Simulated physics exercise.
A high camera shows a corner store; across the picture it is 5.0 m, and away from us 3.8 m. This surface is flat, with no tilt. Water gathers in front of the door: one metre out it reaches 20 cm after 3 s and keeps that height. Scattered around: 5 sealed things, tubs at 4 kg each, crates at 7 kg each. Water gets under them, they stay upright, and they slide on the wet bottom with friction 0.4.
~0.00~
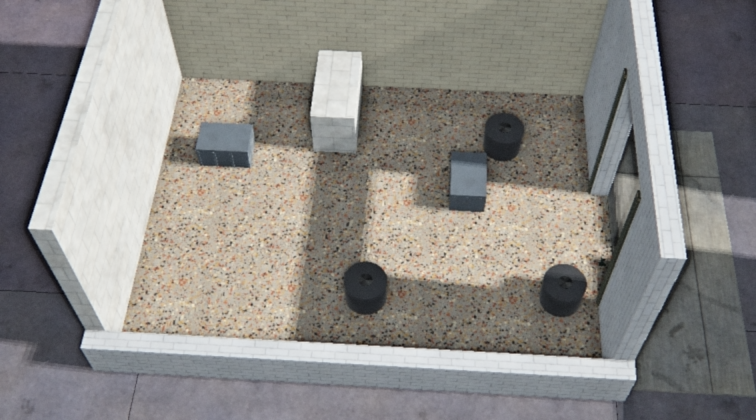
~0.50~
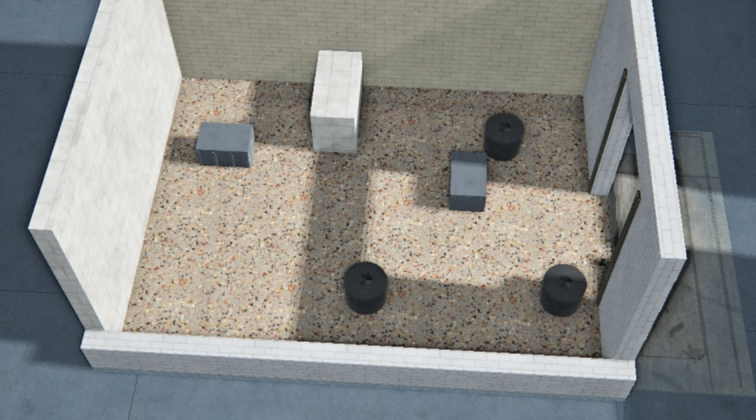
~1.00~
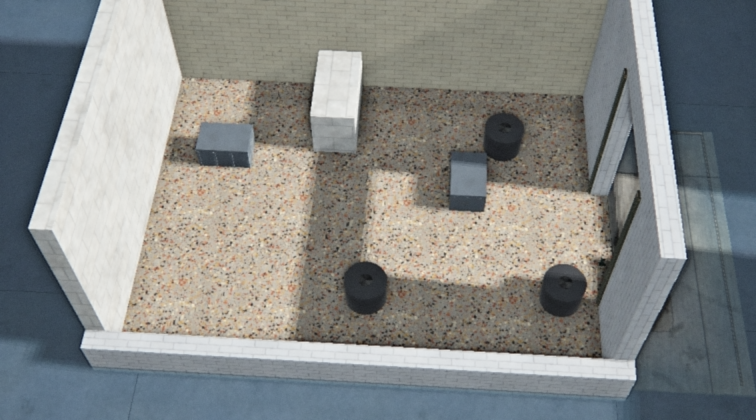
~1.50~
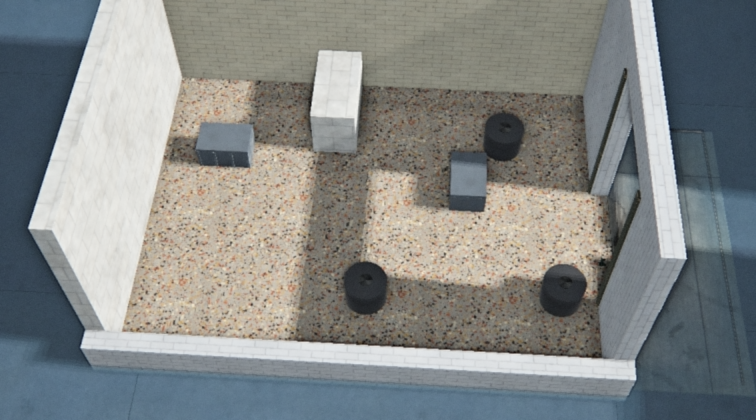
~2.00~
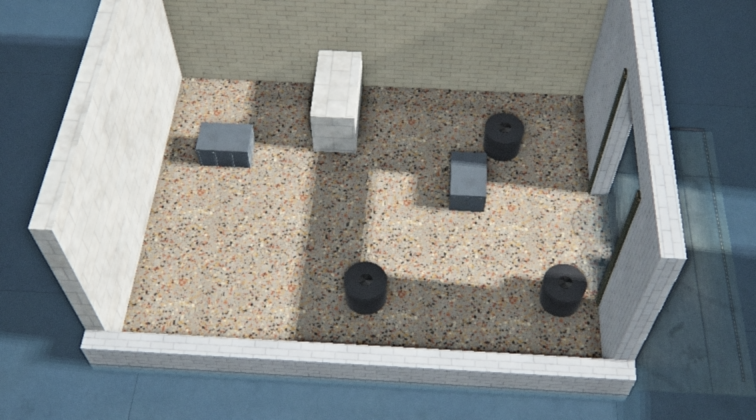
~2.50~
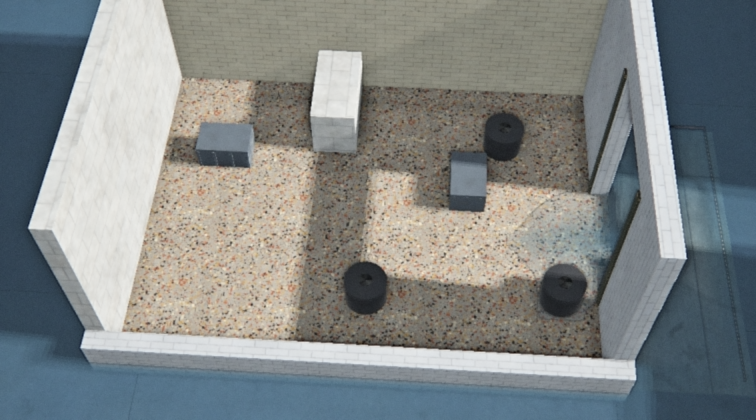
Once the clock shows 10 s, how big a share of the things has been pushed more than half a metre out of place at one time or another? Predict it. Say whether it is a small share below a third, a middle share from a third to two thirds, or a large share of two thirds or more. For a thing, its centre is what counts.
A large share, two thirds or more.
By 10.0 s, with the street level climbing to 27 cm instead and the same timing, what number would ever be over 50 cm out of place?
Count: 5.
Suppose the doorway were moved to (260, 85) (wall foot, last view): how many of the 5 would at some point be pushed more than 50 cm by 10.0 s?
The count would be 3.
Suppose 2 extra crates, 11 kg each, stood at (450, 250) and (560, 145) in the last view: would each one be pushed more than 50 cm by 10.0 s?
Order as asked: Farther and not as far.
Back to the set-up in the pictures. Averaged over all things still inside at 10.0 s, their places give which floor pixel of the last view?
Mean position approx. (372, 210).
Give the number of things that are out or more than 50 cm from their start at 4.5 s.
By my reckoning, 2.
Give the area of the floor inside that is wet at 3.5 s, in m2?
That flooded area is roughly 4.0 m2.
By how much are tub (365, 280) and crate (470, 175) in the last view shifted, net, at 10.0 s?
The first is 250 cm from its start, the second 200 cm.
After 3.5 s 0 of 5 are over 50 cm from their spots; 0 afloat.
After 4.5 s 2 of 5 are over 50 cm from their spots; 0 afloat.
After 7.0 s 3 of 5 are over 50 cm from their spots; 3 afloat.
After 10.0 s 5 of 5 are over 50 cm from their spots, and 5 have been at some point; 5 afloat.
